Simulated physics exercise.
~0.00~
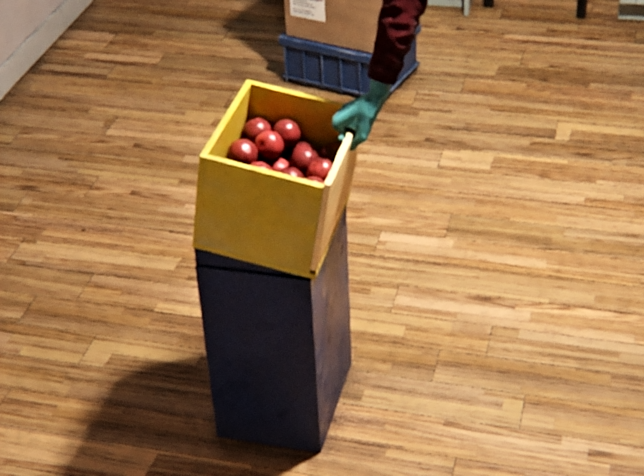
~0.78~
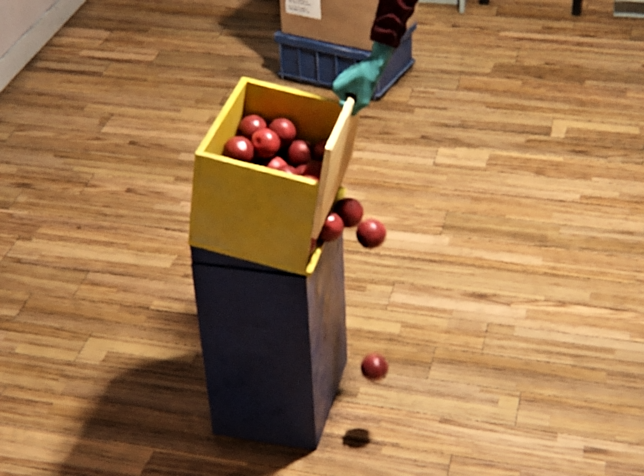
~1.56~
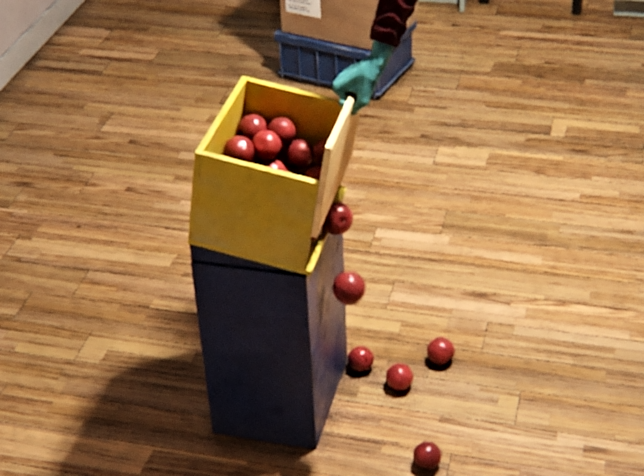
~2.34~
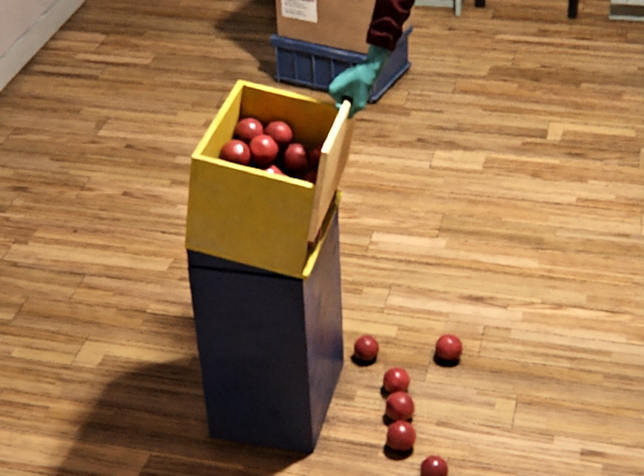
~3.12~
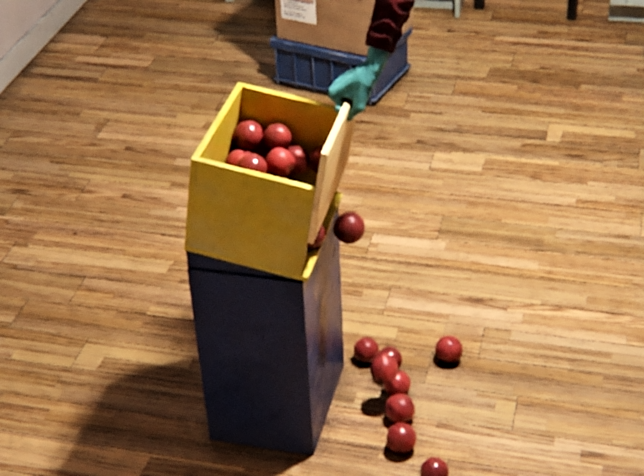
Red apples spilling from a tilted yellow bin as a gloved hand lifts its gate, scattering on the floor while many stay inside.
